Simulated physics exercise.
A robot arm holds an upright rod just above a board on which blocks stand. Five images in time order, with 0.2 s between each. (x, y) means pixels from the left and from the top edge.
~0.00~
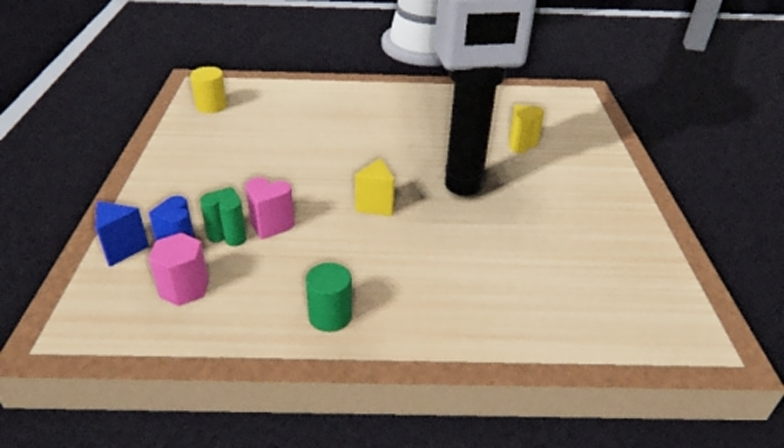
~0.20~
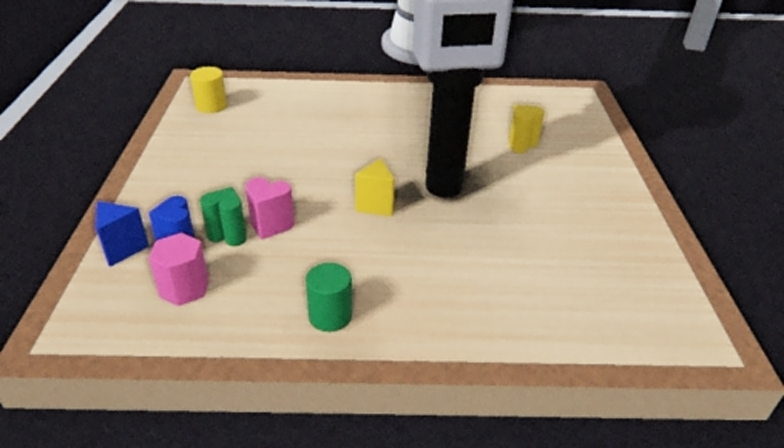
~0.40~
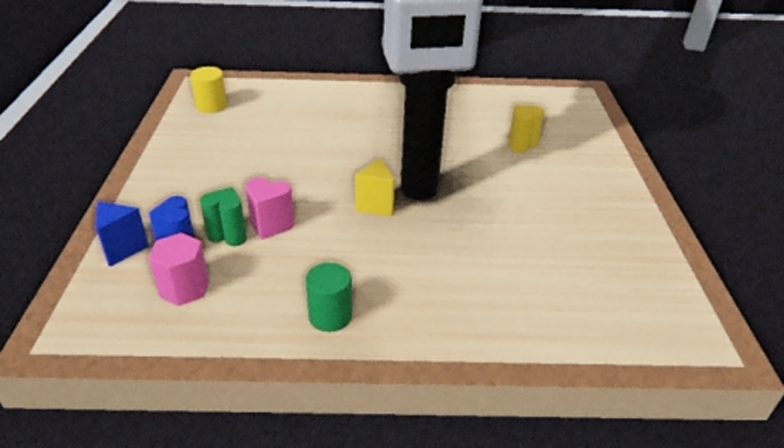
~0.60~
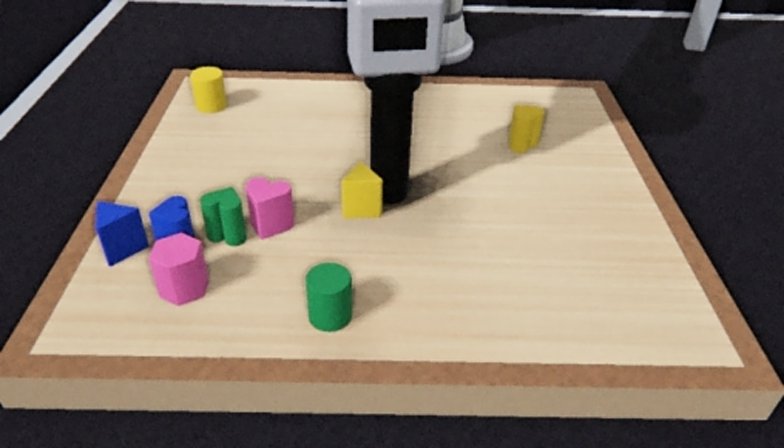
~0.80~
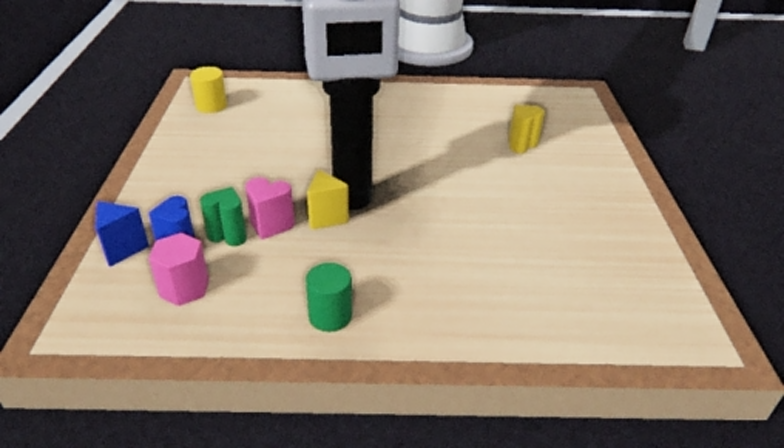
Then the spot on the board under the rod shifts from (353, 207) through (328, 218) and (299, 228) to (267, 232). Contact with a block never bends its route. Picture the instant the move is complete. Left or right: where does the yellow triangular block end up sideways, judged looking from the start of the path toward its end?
Heads left.
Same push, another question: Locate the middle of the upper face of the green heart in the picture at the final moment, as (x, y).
At (183, 198).
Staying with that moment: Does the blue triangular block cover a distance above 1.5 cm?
Final answer: No.
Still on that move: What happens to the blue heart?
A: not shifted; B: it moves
The one that fits is B, it moves.
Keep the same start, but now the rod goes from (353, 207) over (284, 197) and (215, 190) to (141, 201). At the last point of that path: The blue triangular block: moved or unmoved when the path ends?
From what I can tell, it will keep its place.
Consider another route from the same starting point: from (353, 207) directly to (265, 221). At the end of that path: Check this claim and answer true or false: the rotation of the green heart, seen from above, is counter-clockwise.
False
What follows on the original path. Halfway along, rod at (314, 217); pink heart at (255, 188); yellow triangular block at (284, 201), turned 15° clockwise.
At the end, rod at (266, 225); blue triangular block not moved; blue heart at (155, 210), turned 45° anticlockwise; green heart at (183, 198); pink heart at (217, 190), turned 15° clockwise; yellow triangular block at (253, 215), turned 35° anticlockwise.
